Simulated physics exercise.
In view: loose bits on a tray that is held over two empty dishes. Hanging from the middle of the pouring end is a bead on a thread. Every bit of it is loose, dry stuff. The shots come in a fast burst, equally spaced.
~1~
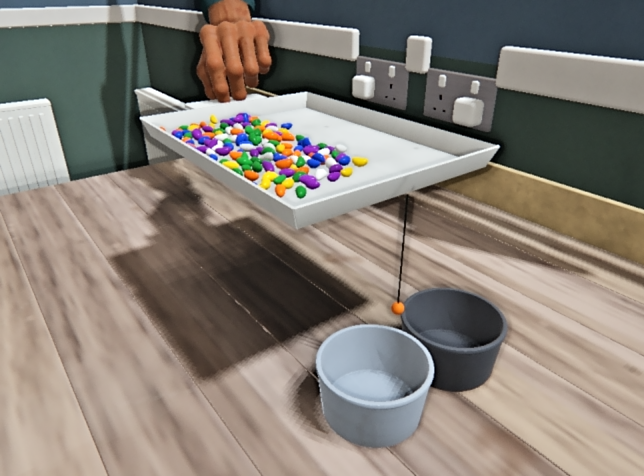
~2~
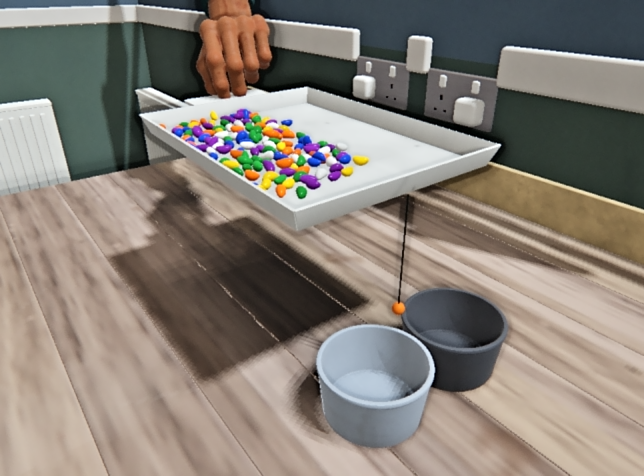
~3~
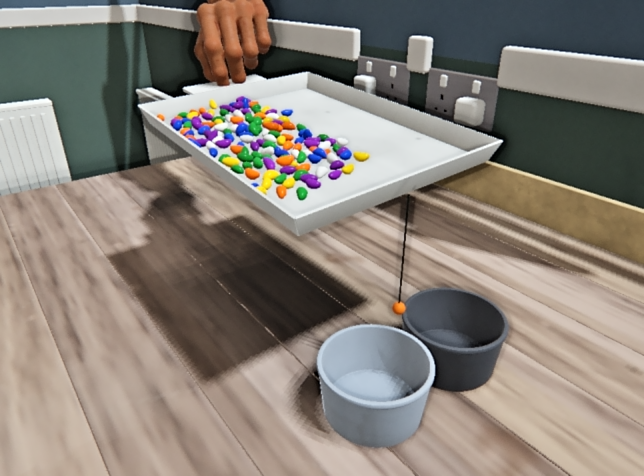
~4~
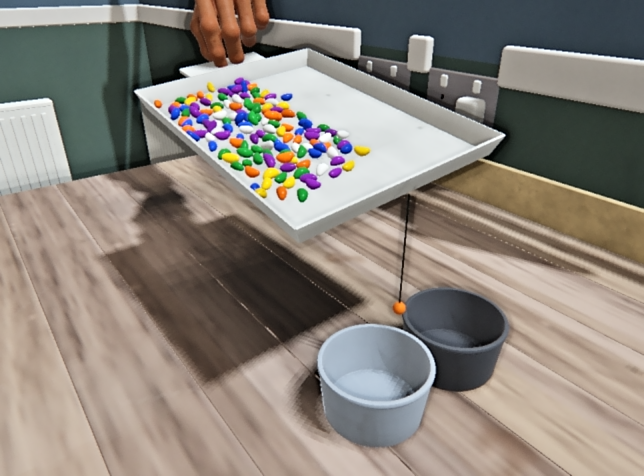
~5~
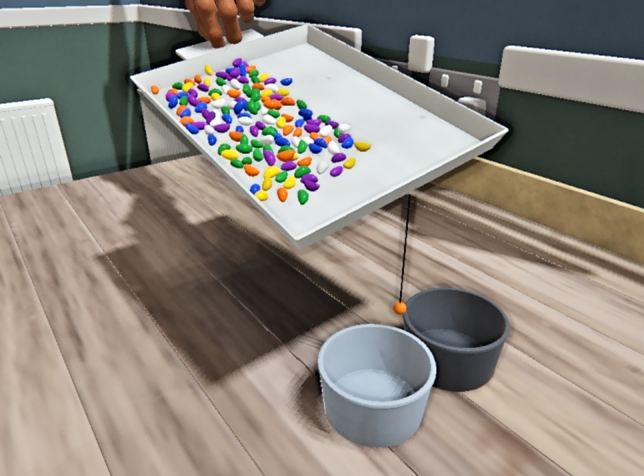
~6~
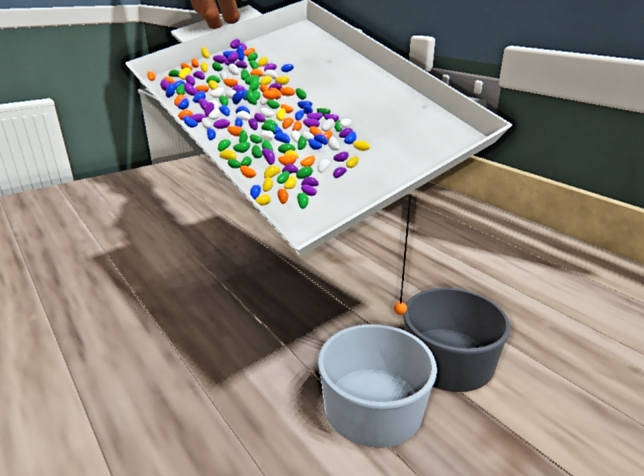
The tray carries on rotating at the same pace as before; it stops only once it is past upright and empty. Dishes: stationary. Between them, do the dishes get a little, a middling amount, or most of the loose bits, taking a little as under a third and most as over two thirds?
They get a little.
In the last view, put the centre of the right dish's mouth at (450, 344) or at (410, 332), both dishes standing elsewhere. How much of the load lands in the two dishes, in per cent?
30 %, 80 %.
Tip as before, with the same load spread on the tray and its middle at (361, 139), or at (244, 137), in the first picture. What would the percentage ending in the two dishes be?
Around 30 in a hundred the first time, around 20 in a hundred the second.
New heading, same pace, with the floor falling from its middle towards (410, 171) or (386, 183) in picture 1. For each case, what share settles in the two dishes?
The first try would leave around 30 per cent there, the second around 40 per cent.
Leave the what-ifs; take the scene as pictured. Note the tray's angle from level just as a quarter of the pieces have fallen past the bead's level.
Roughly 80°.
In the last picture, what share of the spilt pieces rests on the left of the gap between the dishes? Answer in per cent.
I'd put it at around 100 per cent.
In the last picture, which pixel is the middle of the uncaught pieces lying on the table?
Estimated middle: Around (289, 451).
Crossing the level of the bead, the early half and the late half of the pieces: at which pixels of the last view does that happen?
Around (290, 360), followed by around (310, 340).
Soon after the last picture, tray tipped steeply; most on the tray; a small part in the air.
A little later, tray tipped past a quarter turn; a stray few on the tray; about a quarter in the left dish; most outside both; a stray few in the air.
Later still, tray tipped past a quarter turn; about a quarter in the left dish; most outside both.
At rest, tray tipped past a quarter turn; about a quarter in the left dish; none in the right dish; most outside both.
